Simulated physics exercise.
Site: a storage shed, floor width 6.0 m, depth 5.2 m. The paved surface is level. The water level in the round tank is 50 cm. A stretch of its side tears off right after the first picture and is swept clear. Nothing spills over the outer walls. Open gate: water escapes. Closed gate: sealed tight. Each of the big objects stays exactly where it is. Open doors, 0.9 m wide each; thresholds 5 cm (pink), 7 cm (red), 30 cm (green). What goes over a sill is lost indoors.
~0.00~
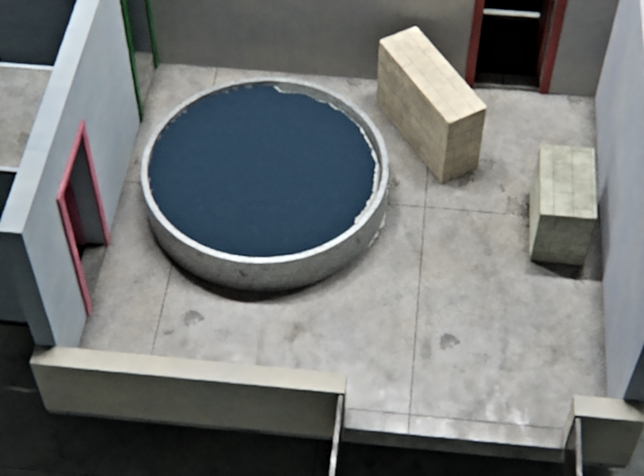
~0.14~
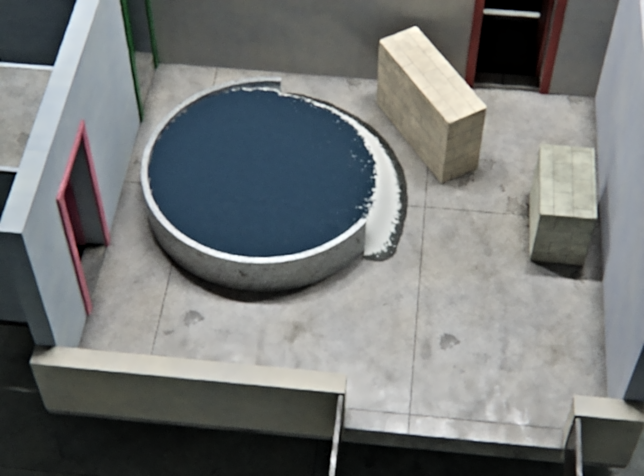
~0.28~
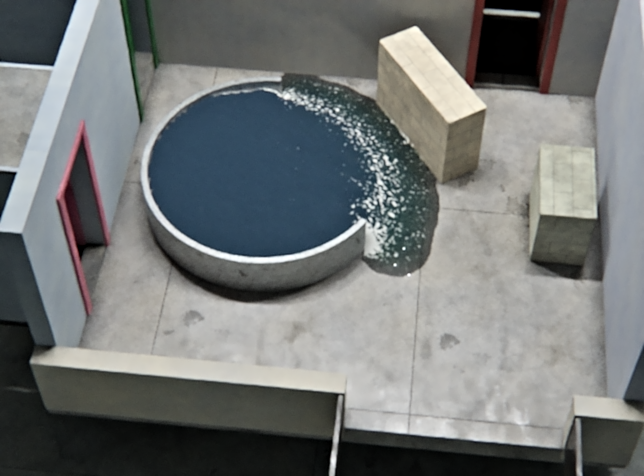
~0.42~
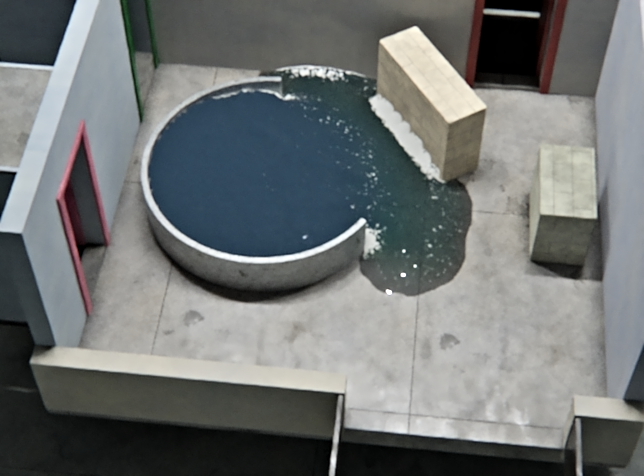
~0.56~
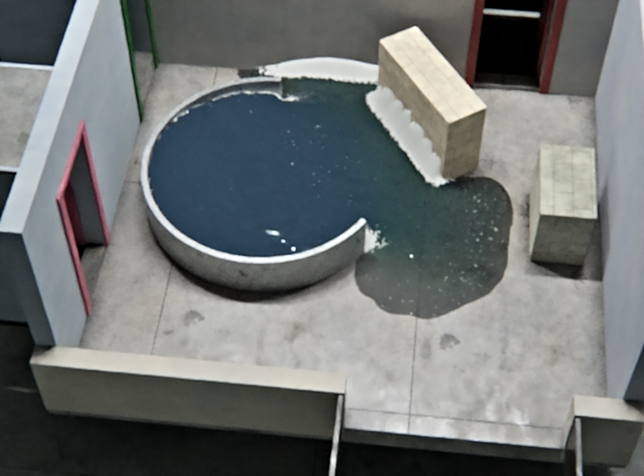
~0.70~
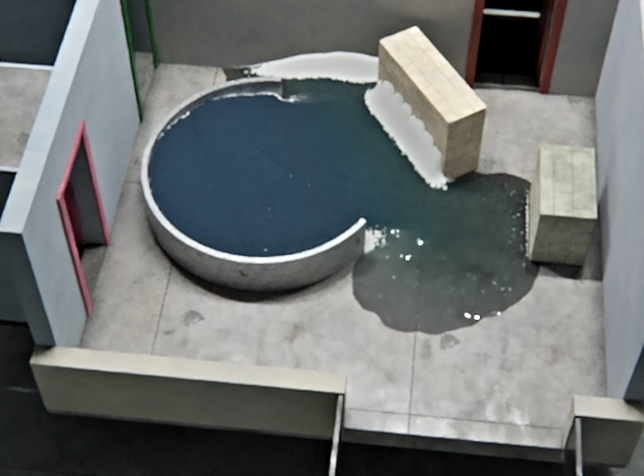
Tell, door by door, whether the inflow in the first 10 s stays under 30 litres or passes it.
Door by door: The pink door inflow stays under; the red door inflow passes it; the green door inflow stays under.
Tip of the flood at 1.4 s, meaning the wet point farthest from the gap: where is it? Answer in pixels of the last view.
Somewhere about (597, 350).
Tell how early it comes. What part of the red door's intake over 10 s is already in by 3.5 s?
Roughly 5%.
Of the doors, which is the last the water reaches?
The pink one.
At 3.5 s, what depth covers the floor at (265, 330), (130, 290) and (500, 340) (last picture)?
Depths in turn: Roughly 0, 0 and 9 centimetres.
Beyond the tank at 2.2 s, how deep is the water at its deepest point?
Max around 38 cm.
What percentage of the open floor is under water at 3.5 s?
70 %.
After 1.4 s water covers 40 % of the floor and is deepest (47 cm) near (402, 89); pink door not reached, red door 4 cm at the sill, 0 L in, green door not reached.
After 2.2 s water covers 50 % of the floor and is deepest (38 cm) near (384, 137); pink door not reached, red door 3 cm at the sill, 0 L in, green door 13 cm at the sill, 0 L in.
After 3.5 s water covers 70 % of the floor and is deepest (30 cm) near (168, 71); pink door not reached, red door 11 cm at the sill, 4 L in, green door 27 cm at the sill, 0 L in.
After 6.0 s water covers 85 % of the floor and is deepest (16 cm) near (162, 149); pink door 5 cm at the sill, 1 L in, red door 13 cm at the sill, 45 L in, green door 16 cm at the sill, 1 L in.
After 10.0 s water covers 100 % of the floor and is deepest (12 cm) near (145, 107); pink door 3 cm at the sill, 1 L in, red door 10 cm at the sill, 83 L in, green door 12 cm at the sill, 1 L in.
